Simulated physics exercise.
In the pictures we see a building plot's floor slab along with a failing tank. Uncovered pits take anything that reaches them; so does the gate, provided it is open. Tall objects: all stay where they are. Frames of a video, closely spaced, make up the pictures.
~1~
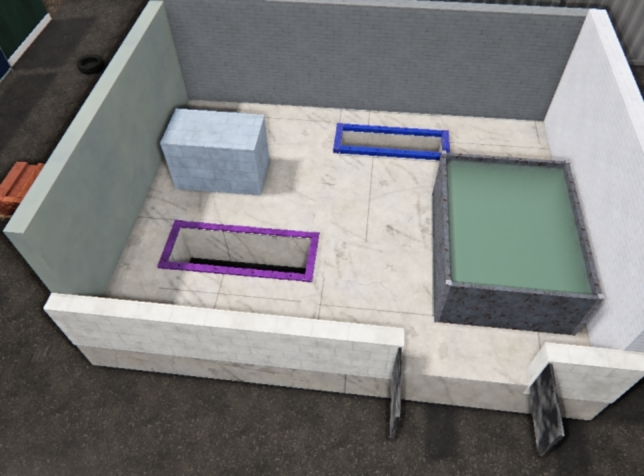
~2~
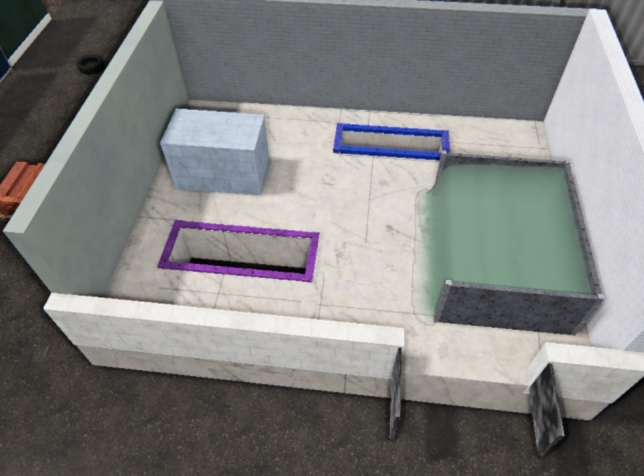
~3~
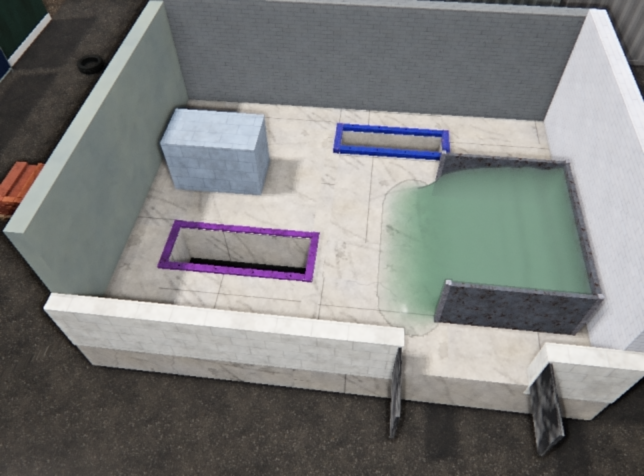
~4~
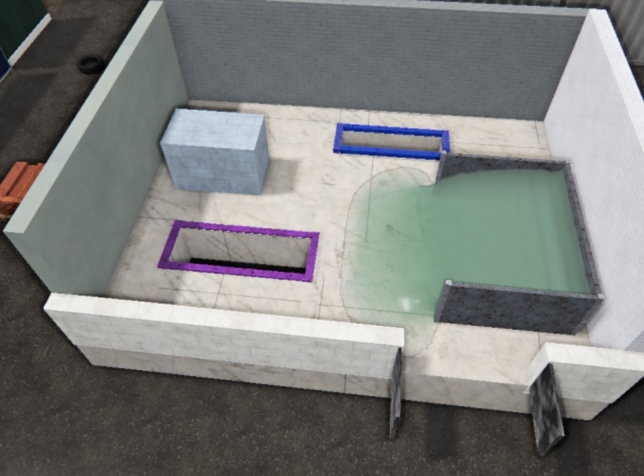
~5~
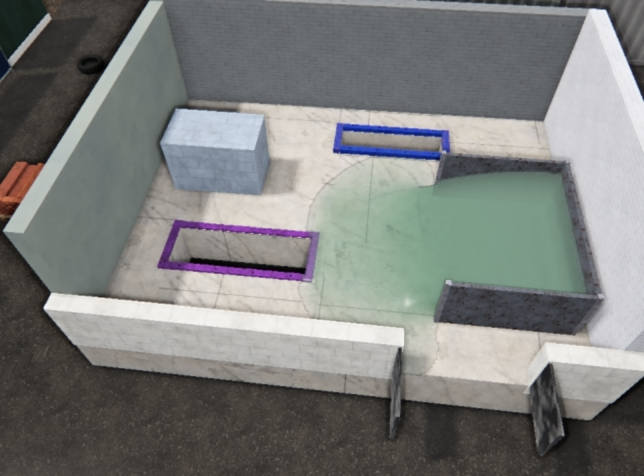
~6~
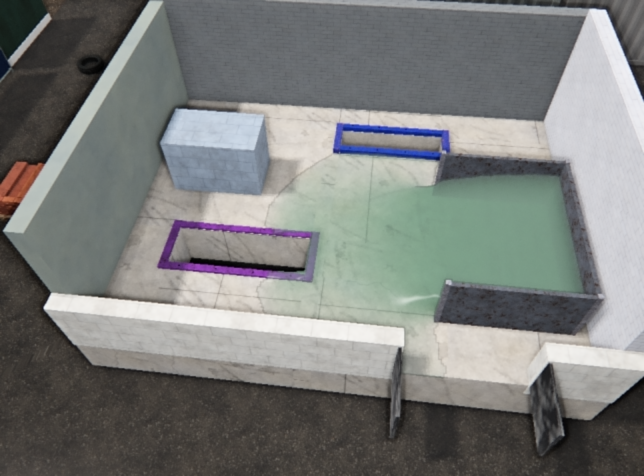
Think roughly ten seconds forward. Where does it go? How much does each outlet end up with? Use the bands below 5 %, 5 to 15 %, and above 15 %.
Once it settles, the gate ends up with below 5 %, the blue pit ends up with below 5 %, the purple pit ends up with above 15 %.
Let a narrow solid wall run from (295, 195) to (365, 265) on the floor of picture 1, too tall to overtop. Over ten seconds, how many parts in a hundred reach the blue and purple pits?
Estimated shares: Blue 6 percent, purple 30 percent.
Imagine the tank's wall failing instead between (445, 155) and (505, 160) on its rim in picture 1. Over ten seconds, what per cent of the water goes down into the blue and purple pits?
Blue 30 %, purple 4 %.
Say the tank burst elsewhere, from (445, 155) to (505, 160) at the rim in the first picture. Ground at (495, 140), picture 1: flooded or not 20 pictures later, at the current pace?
Outcome: Swamped.
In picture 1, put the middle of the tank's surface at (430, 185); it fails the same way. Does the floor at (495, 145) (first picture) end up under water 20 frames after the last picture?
Location check: Unreached.
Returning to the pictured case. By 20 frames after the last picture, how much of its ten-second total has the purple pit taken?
My estimate is close to 55 per cent.
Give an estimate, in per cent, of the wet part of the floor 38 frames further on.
About 80 percent.
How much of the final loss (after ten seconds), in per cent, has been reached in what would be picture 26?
Note - share reached: 55 %.
A moment on, water covers 55 % of the floor; the gate 0 %, the blue pit 0 %, the purple pit 8 %.
Next, water covers 65 % of the floor; the gate 0 %, the blue pit 0 %, the purple pit 15 %.
Then, water covers 70 % of the floor; the gate 0 %, the blue pit 0 %, the purple pit 26 %.
Later, water covers 80 % of the floor; the gate 1 %, the blue pit 1 %, the purple pit 39 %.
In the end, water covers 95 % of the floor; the gate 2 %, the blue pit 1 %, the purple pit 46 %.
